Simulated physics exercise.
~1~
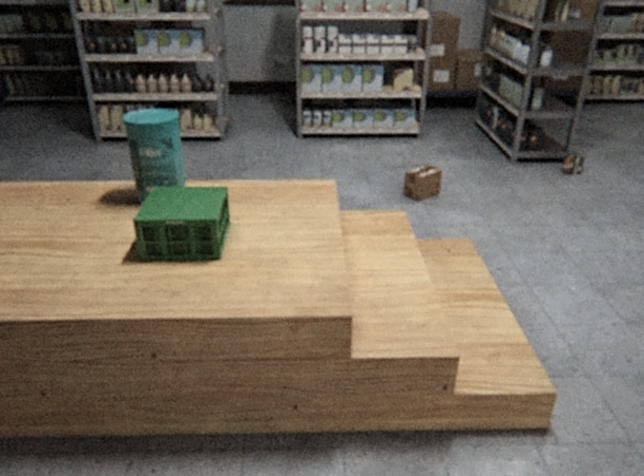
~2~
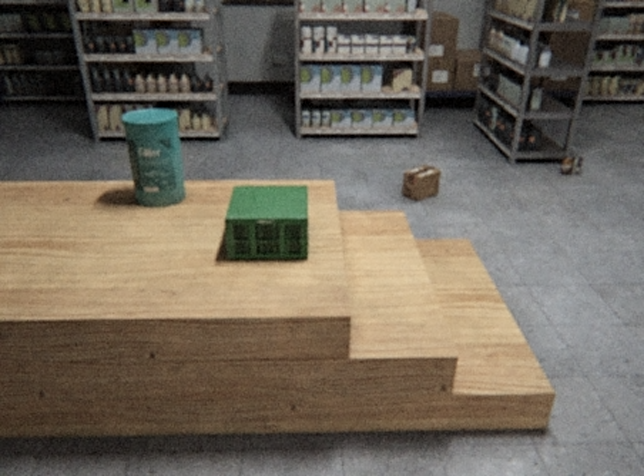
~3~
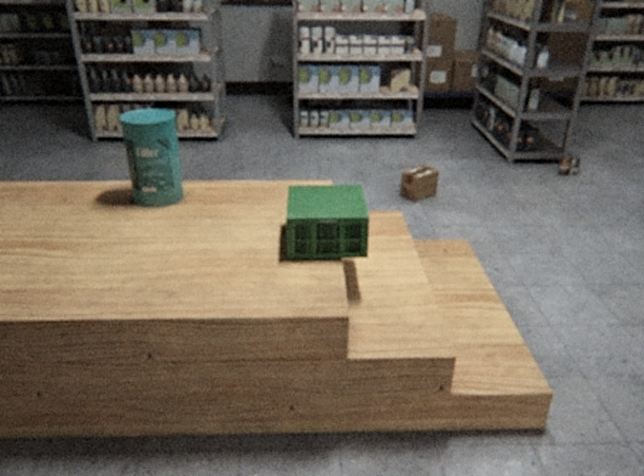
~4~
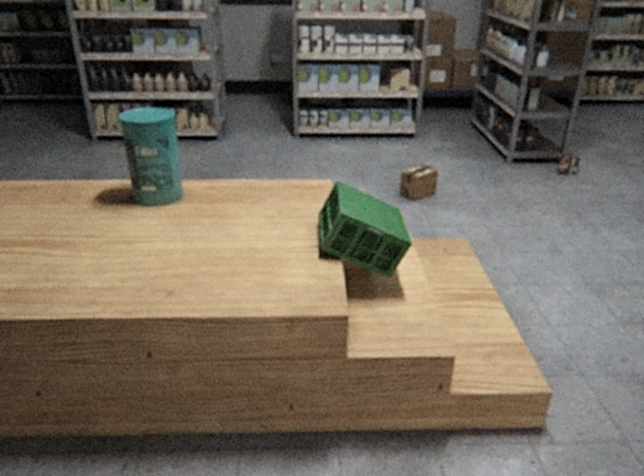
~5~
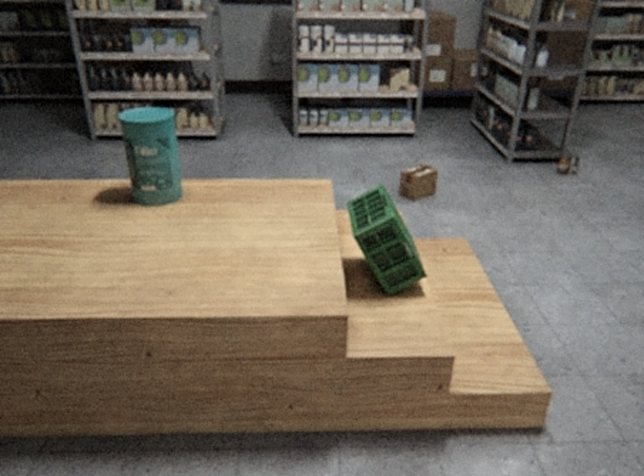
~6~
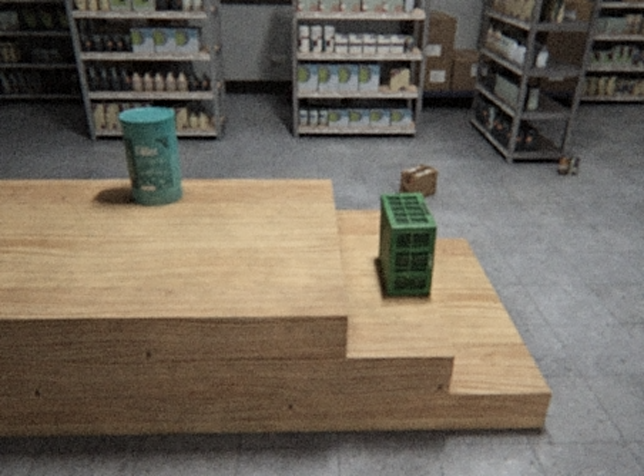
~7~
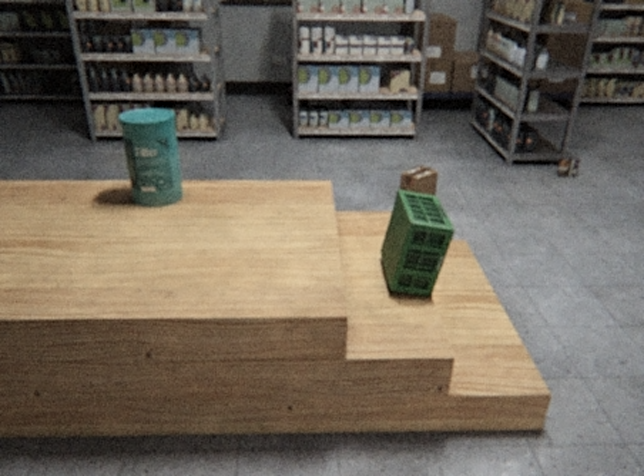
The clip opens on a wooden platform with steps descending to the right, where a green crate sits near a turquoise pail, with stocked shelves and a small brown box on the floor behind. The crate slides right across the landing, passing away from the pail, until it juts out over the top edge. It tips over to the right and drops onto the step just below, rolling up onto its side. It stands nearly upright there, then leans a little farther right. At the end it is tilted on that step, while the pail has stayed in place.
